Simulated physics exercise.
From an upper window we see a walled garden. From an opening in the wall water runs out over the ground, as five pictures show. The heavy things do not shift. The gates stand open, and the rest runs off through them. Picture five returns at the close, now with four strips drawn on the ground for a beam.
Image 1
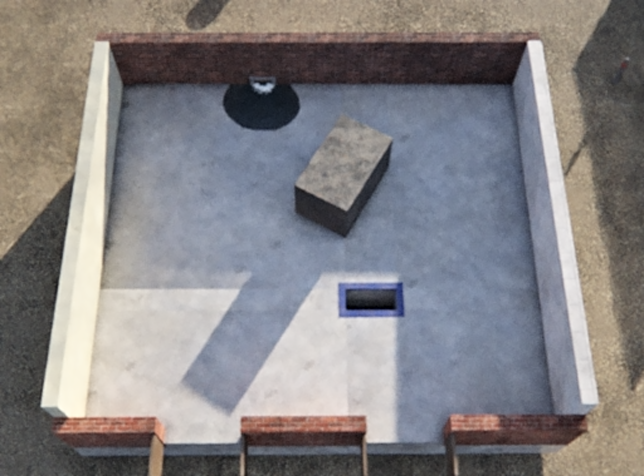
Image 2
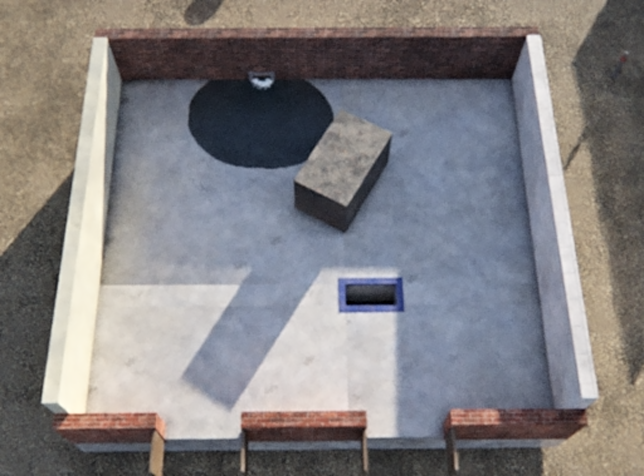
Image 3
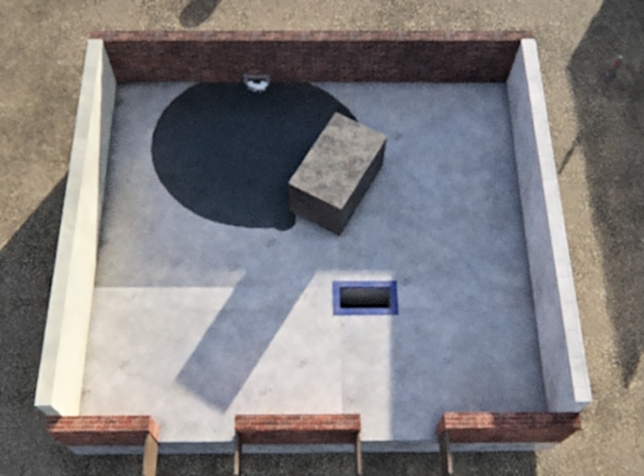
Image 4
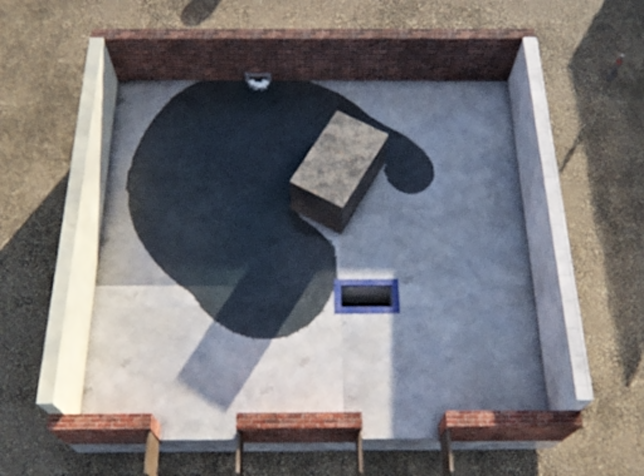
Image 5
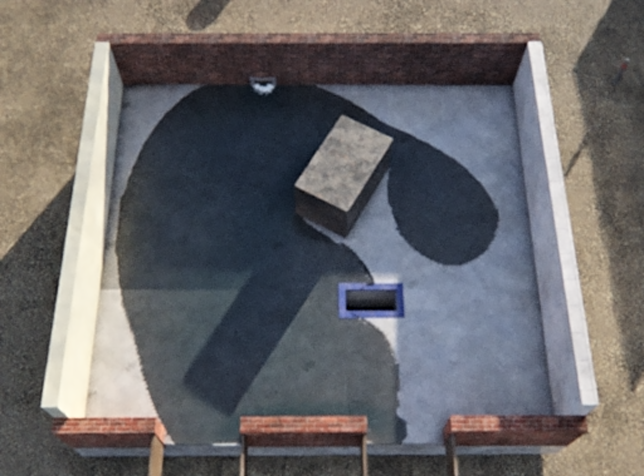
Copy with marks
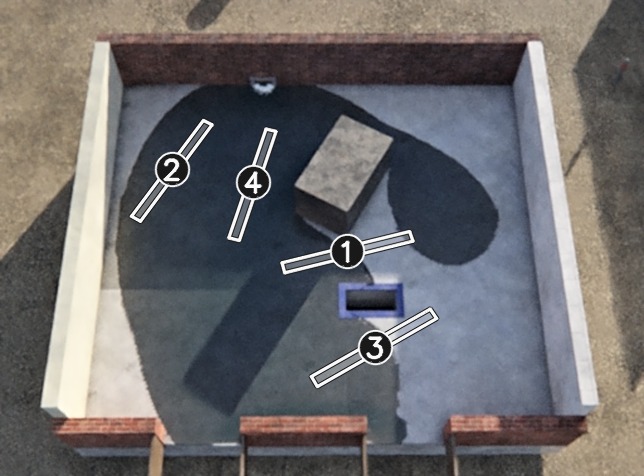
Dark water spread from an outfall by the back brick wall of a walled yard, curled around both sides of a large block, then reached the blue-edged drain pit and the front wall.
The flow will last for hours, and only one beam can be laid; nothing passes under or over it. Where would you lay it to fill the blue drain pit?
3.
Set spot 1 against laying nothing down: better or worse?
It is worse.
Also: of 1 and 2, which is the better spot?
That is spot 2.
On the marked copy, 1 from (283, 267) to (411, 236); 2 from (135, 218) to (207, 122); 3 from (314, 381) to (433, 313); 4 from (234, 239) to (271, 130).
Choosing 1, next to none of the stream runs into the blue drain pit, about 98 % out by the gates.
Choosing 2, about 5 % of the stream runs into the blue drain pit, about 93 % out by the gates.
Choosing 3, about 11 % of the stream runs into the blue drain pit, about 88 % out by the gates.
Choosing 4, about 3 % of the stream runs into the blue drain pit, about 95 % out by the gates.
